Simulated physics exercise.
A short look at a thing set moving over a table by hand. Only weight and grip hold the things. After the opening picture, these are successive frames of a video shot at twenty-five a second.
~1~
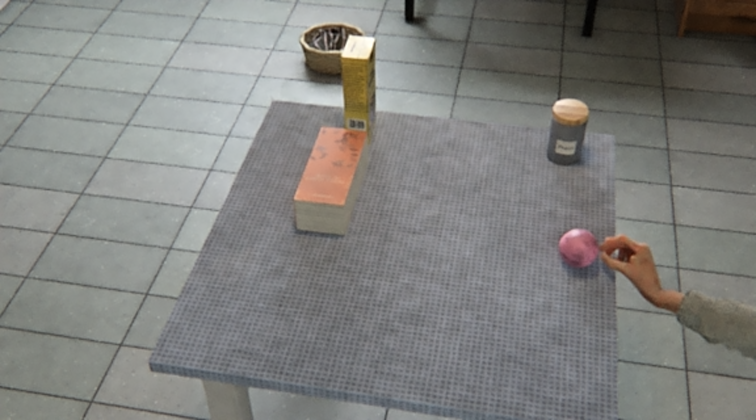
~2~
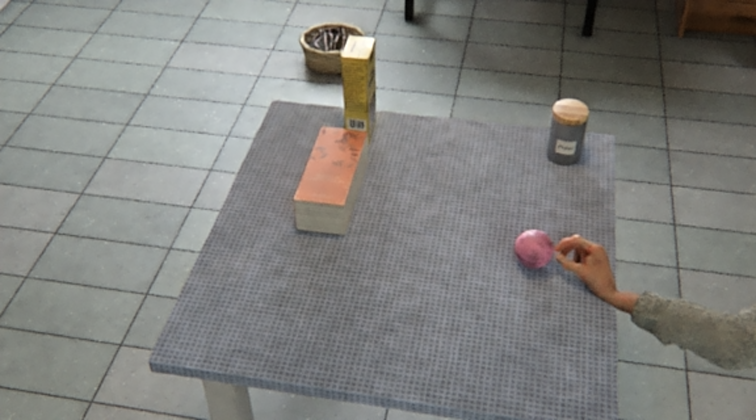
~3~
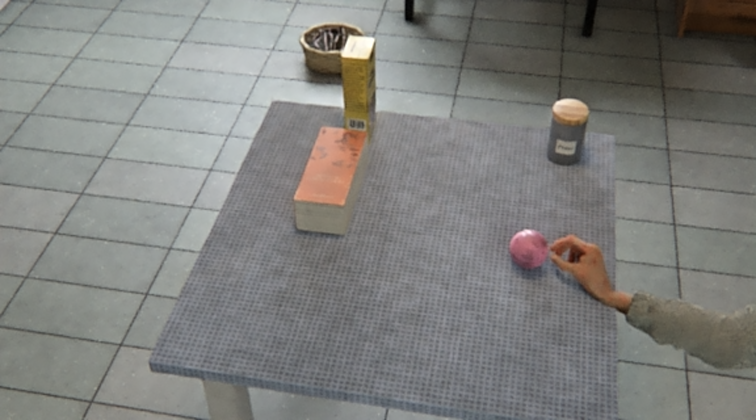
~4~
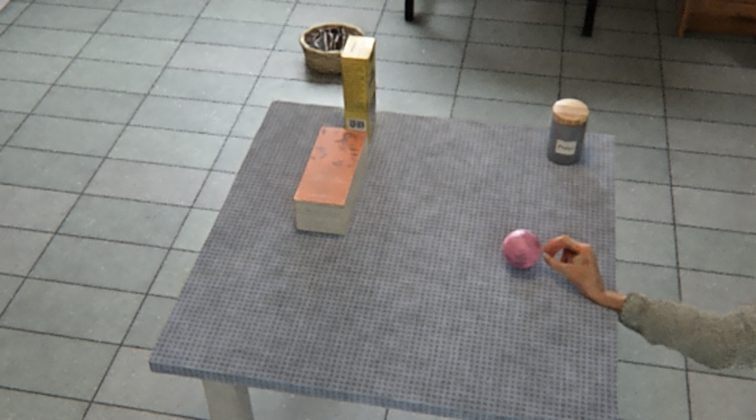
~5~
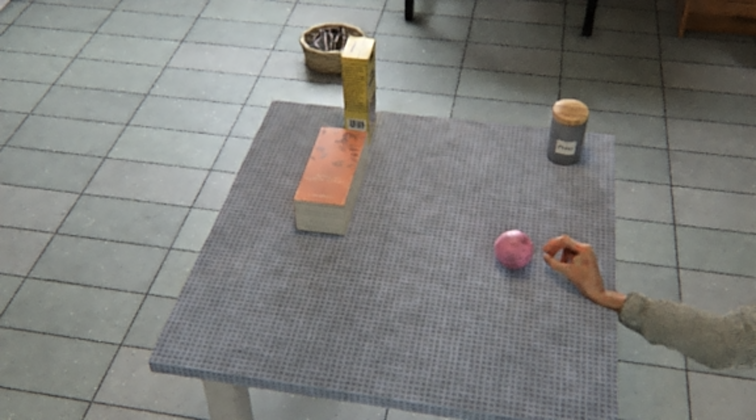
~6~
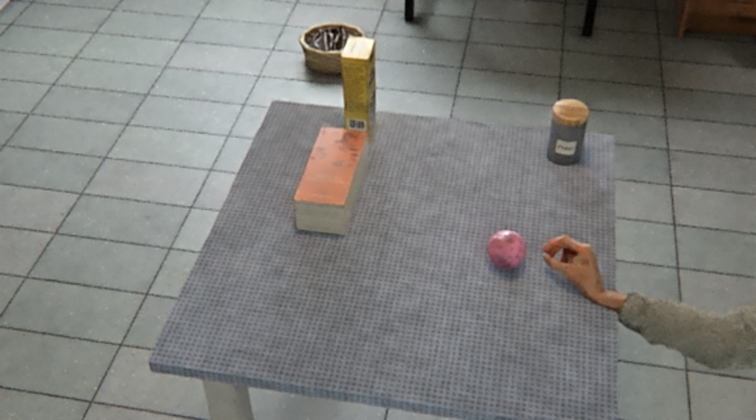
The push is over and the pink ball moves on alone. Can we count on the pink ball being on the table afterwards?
The pink ball is still on the table.
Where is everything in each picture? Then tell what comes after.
Under the hand; pink ball (579, 248), in the first frame.
Under the hand; pink ball (534, 249), in the second frame.
Under the hand; pink ball (529, 249), in the third frame.
Pink ball (522, 249), in the fourth frame.
Pink ball (514, 250) moved a little, in the fifth frame.
Pink ball (507, 250) moved a little, in the sixth frame.
Then, 0.10 s later than the last frame, pink ball moved about its own width near (489, 250).
Then, 0.40 s later than the last frame, pink ball moved well along near (449, 251).
Then, 0.70 s later than the last frame, pink ball moved well along near (427, 251).
When it is over, moved from the start, pink ball. End places, in pixels of the last picture, pink ball near (422, 251).
